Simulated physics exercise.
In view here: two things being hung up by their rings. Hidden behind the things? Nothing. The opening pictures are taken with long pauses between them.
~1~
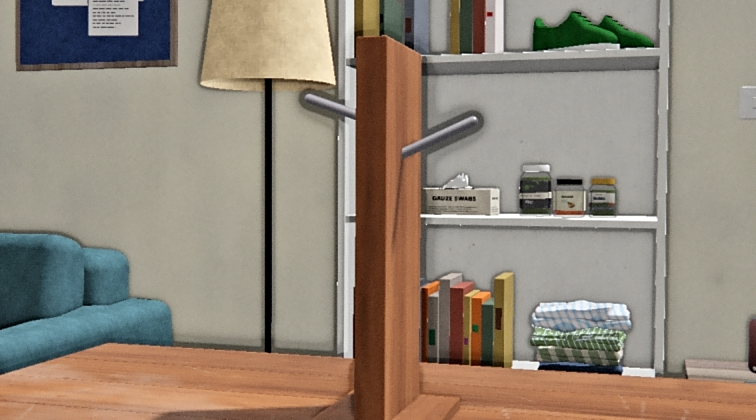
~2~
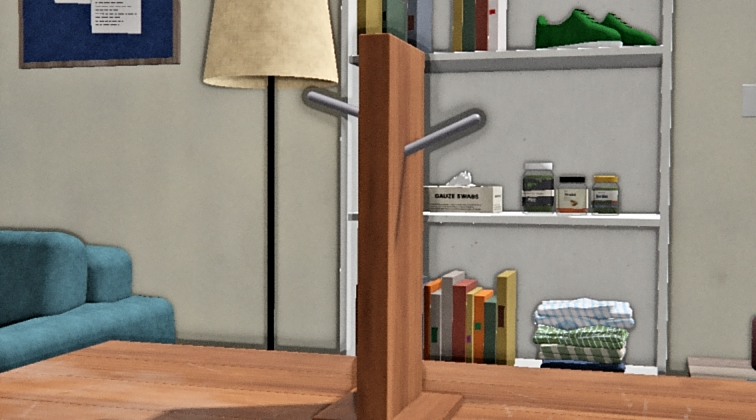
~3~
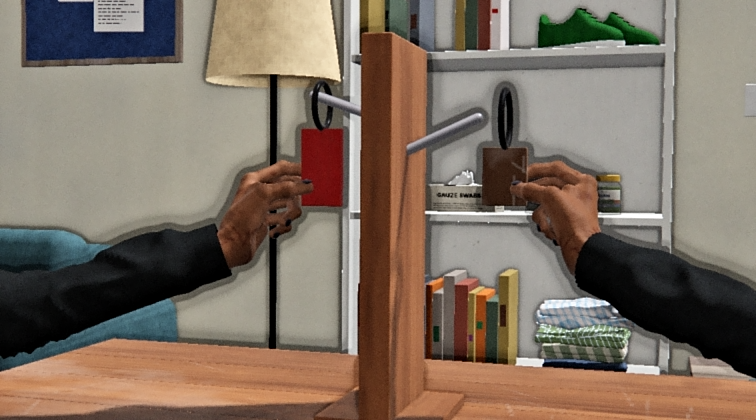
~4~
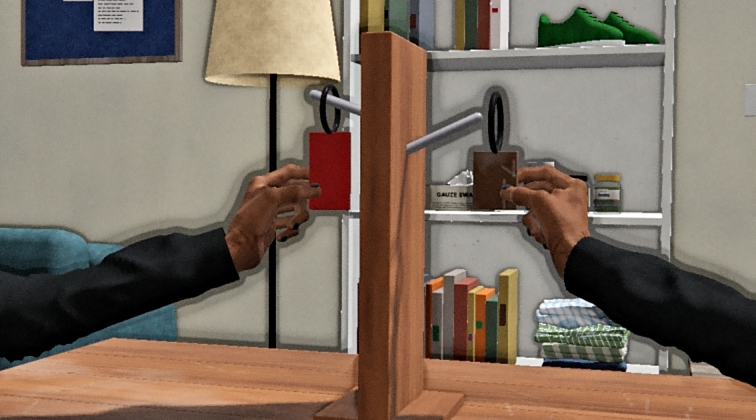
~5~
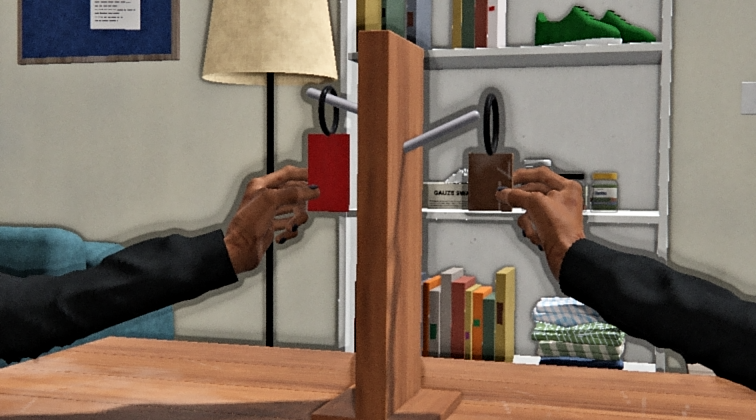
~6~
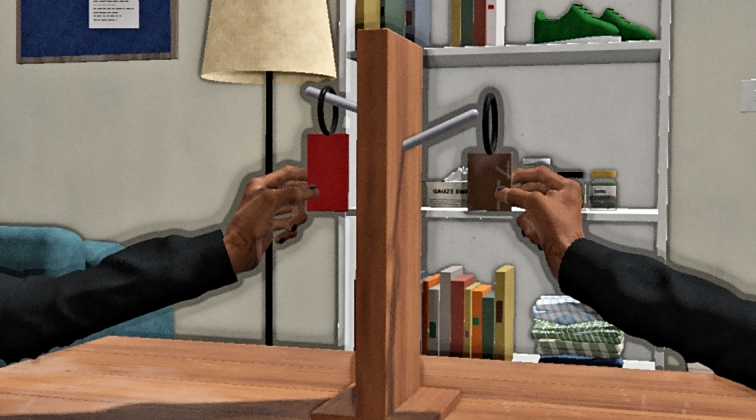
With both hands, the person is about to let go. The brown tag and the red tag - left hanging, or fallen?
Result - brown tag: Fallen; red tag: Left hanging.
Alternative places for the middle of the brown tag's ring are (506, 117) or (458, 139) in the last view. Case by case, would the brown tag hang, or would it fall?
In turn: Tumbles; stays put.
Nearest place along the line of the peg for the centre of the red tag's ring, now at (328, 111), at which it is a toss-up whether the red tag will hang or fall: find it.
At about (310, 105).
Then, 0.12 s past the last view, brown tag travelled a little near (489, 179); red tag leaning 10° off how it started near (333, 154).
Then, 0.18 s past the last view, brown tag in the air near (489, 237); red tag leaning 18° off how it started near (344, 158).
Then, 0.24 s past the last view, brown tag in the air near (488, 325); red tag leaning 12° off how it started near (351, 160).
Finally, the brown tag slips down, near (487, 364); the red tag hangs there, near (351, 160).
